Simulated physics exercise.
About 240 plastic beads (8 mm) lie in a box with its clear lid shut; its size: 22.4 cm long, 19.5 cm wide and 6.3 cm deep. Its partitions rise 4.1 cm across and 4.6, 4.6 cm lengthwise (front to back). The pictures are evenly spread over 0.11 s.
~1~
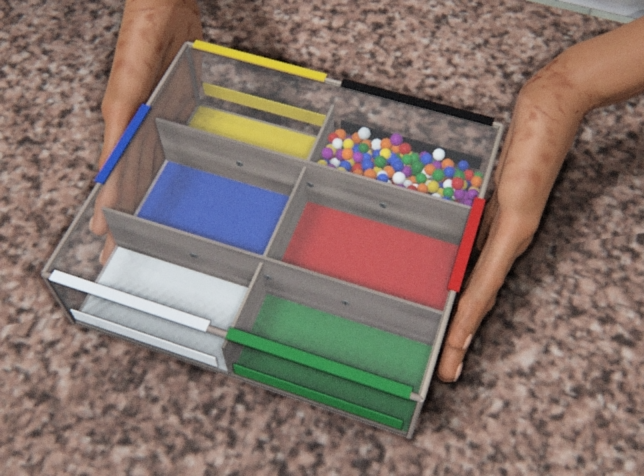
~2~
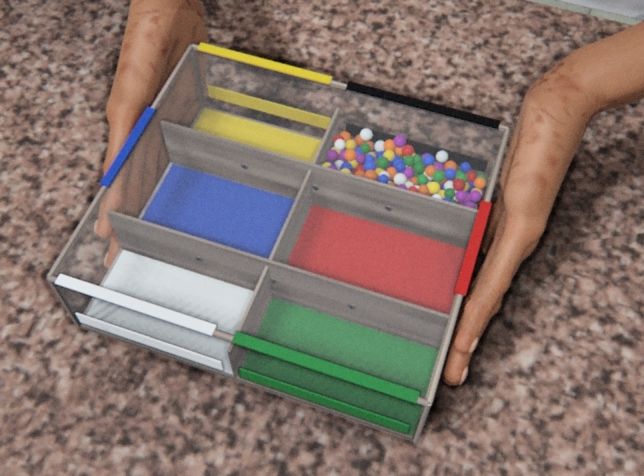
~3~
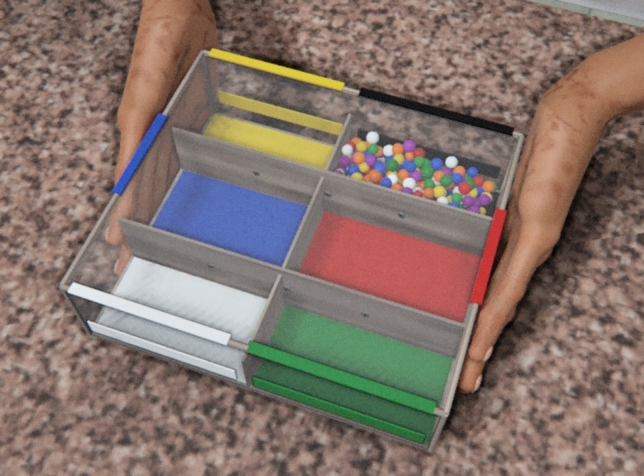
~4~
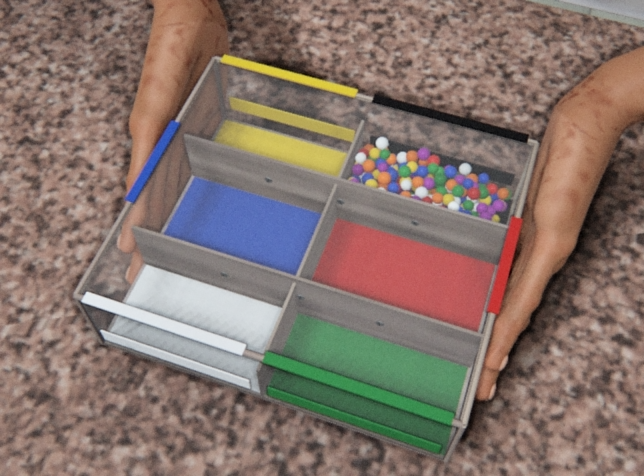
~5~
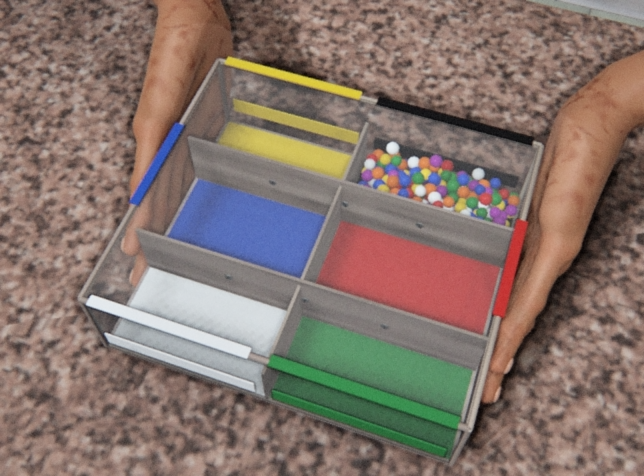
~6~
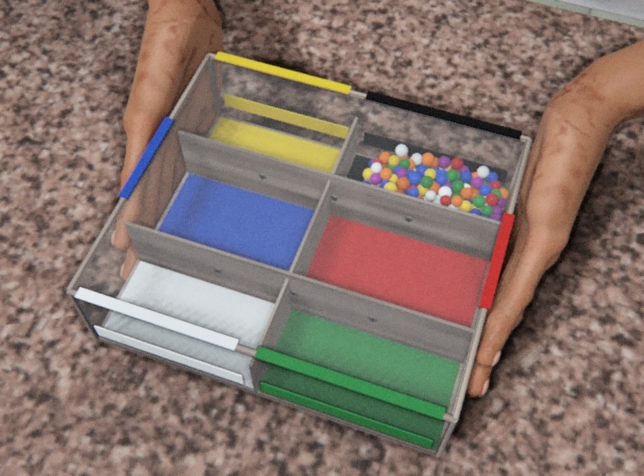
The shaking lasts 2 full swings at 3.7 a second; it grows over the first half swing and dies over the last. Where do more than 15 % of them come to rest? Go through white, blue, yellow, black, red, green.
White no, blue no, yellow no, black yes, red no, green no.
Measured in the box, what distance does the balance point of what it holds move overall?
Some 2.0 cm.
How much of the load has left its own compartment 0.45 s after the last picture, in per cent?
About 10 per cent.
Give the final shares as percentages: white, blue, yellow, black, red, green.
White 0, blue 0, yellow 10, black 90, red 0, green 0.
Then, 0.18 s after the last picture, tilt 0 degrees; yellow 10 %, black 90 %; middle of all pieces near (386, 175).
Then, 0.32 s after the last picture, tilt 0 degrees; yellow 10 %, black 90 %; middle of all pieces near (387, 169).
Then, 0.45 s after the last picture, tilt 0 degrees; yellow 10 %, black 90 %; middle of all pieces near (360, 169).
Then, 0.58 s after the last picture, tilt 0 degrees; yellow 10 %, black 90 %; middle of all pieces near (369, 177).
In the end, white 0 %, blue 0 %, yellow 10 %, black 90 %, red 0 %, green 0 %.
